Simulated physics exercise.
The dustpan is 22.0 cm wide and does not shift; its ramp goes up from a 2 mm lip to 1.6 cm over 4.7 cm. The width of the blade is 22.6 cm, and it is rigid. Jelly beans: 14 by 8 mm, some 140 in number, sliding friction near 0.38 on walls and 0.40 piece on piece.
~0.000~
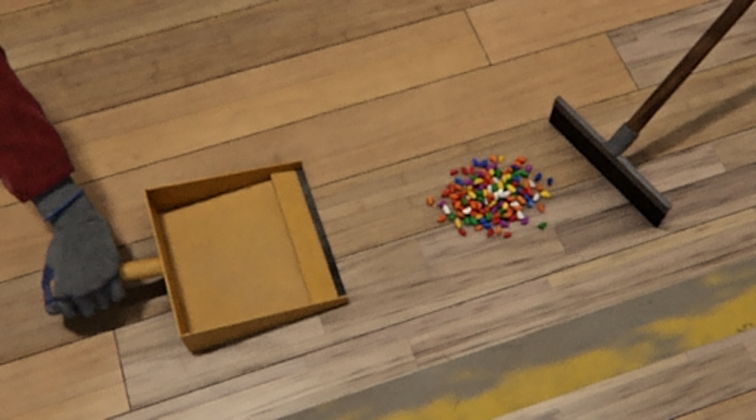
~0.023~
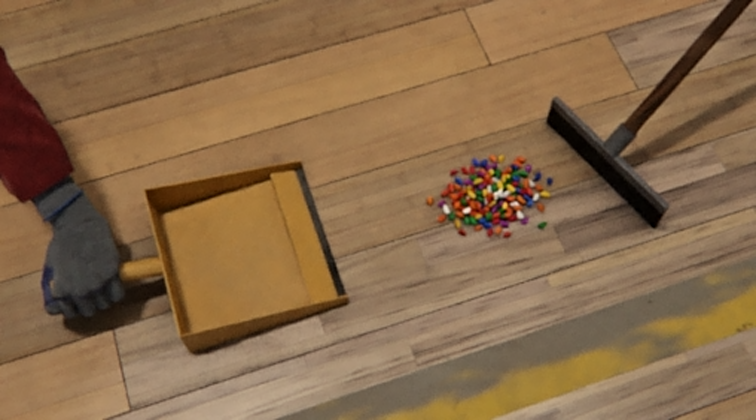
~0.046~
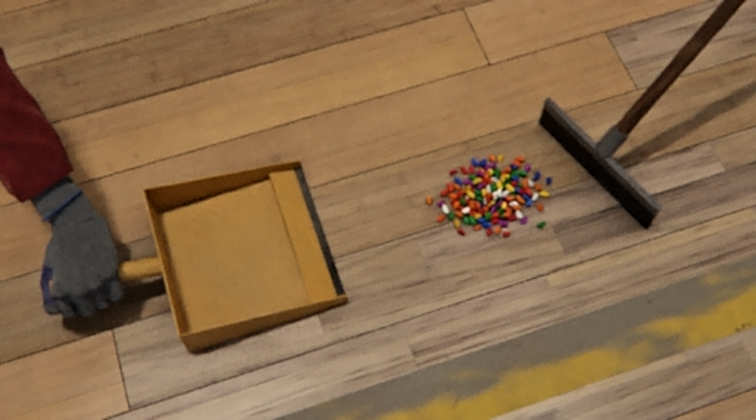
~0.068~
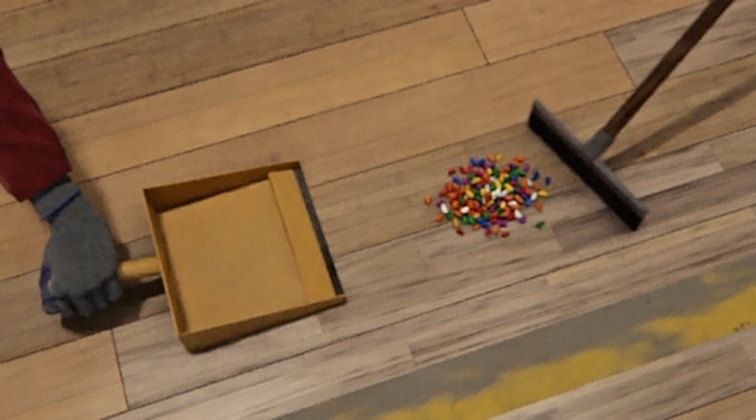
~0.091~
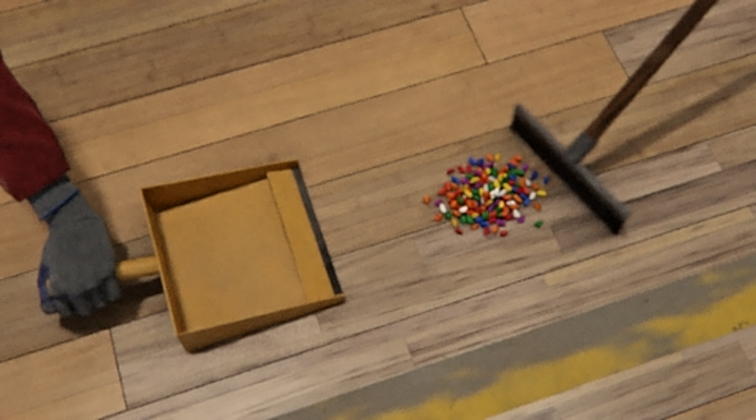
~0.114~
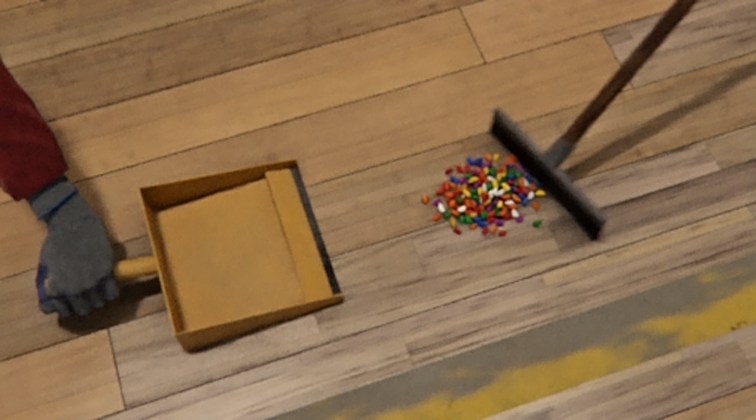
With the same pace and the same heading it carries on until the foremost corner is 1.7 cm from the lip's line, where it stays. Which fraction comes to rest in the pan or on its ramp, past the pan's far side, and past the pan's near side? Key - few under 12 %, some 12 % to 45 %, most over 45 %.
In the pan or on its ramp: Some. Past the pan's far side: Few. Past the pan's near side: Some.
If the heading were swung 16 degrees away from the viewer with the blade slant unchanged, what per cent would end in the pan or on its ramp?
It comes to roughly 25 in a hundred.
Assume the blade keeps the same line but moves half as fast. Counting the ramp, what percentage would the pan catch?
Then around 5 per cent.
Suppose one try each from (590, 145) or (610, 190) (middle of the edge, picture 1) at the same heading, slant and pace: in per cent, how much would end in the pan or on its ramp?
35 and 35 per cent, roughly.
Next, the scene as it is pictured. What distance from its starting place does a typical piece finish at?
Somewhere around 30 centimetres.
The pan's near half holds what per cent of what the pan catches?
Something like 70 in a hundred.
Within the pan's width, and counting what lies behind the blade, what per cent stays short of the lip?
It comes to some 30 percent.
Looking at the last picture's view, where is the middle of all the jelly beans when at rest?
Approximately (320, 272) in the last view.
After 0.23 s, middle of the blade 17 cm from the lip; 0 % over the lip, far side 0 %, near side 10 %.
Then, at 0.31 s, middle of the blade 8 cm from the lip; 0 % over the lip, far side 0 %, near side 25 %.
Then, at 0.52 s, middle of the blade 5 cm from the lip; 45 % over the lip, far side 0 %, near side 30 %.
In the end, at 2.8 s, pan 40 %, far side 0 %, near side 30 %, in front of the lip or behind the blade 30 %.
